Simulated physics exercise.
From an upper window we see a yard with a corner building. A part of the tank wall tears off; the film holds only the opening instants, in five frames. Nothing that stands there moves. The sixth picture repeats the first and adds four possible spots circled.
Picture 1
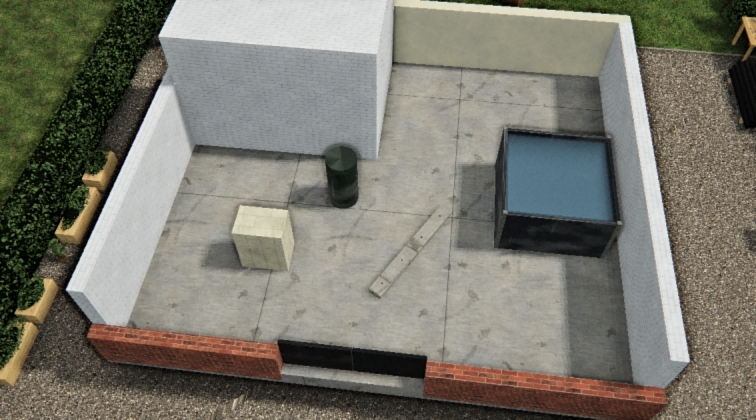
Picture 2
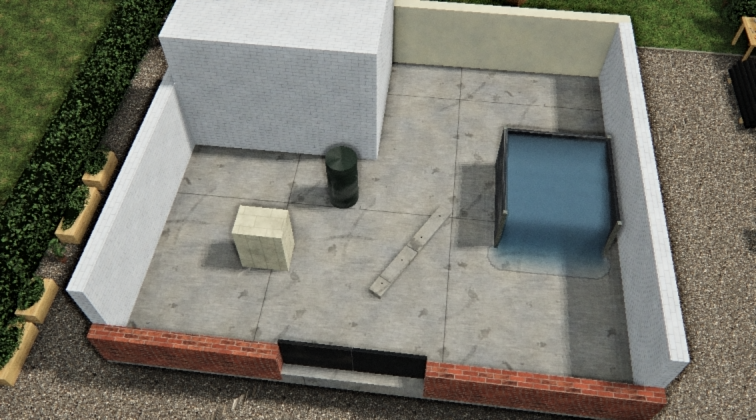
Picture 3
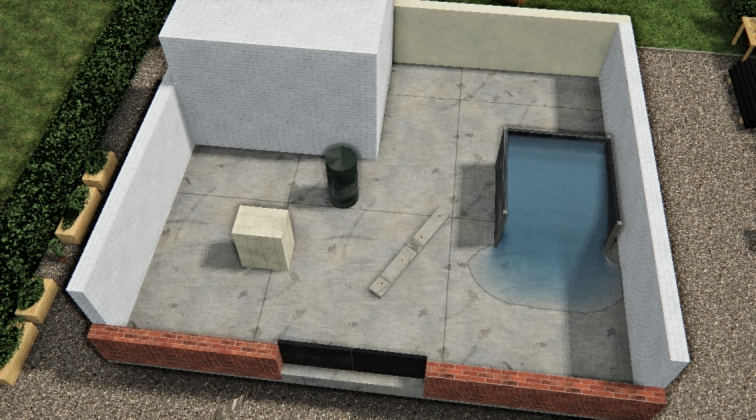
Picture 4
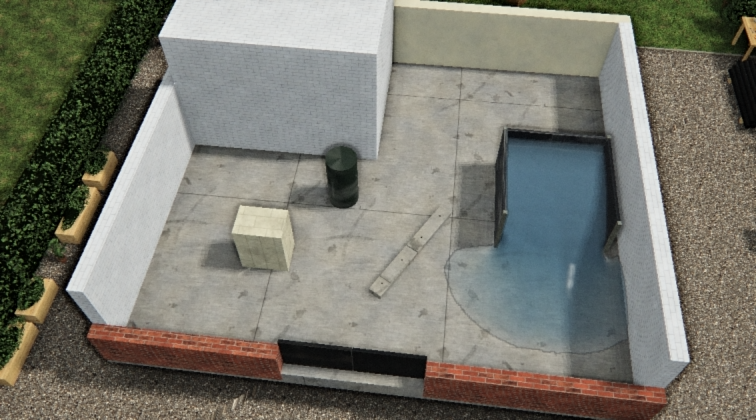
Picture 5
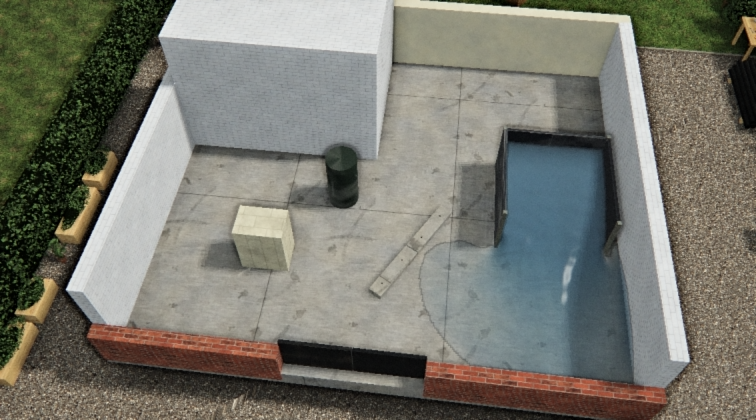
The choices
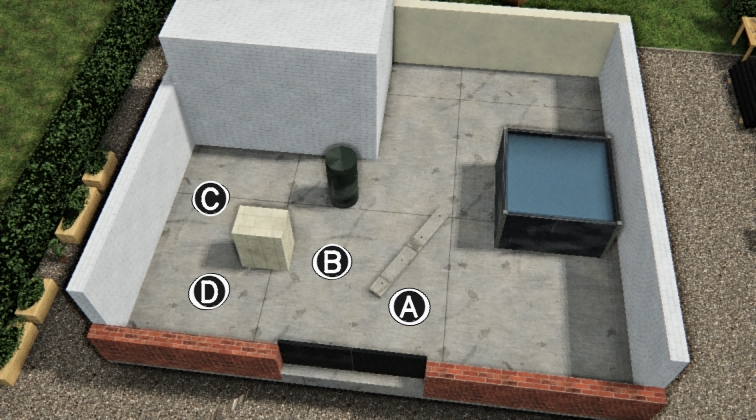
In this clip, seen from above, a dark square tank of blue water in a walled yard opens on its near side, and the water spreads outward in a widening, rounded sheet across the grey paved ground.
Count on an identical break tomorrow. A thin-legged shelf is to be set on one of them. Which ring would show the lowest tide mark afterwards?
B is best.
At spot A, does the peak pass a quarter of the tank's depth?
No.
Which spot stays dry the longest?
It is C.
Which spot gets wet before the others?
It is A.
On the marked copy, A at (409, 306); B at (332, 261); C at (210, 198); D at (209, 291).
With A, the water peaks at about 20 % of the depth that stood in the tank.
With B, the water peaks at about 10 % of the depth that stood in the tank.
With C, the water peaks at about 21 % of the depth that stood in the tank.
With D, the water peaks at about 23 % of the depth that stood in the tank.
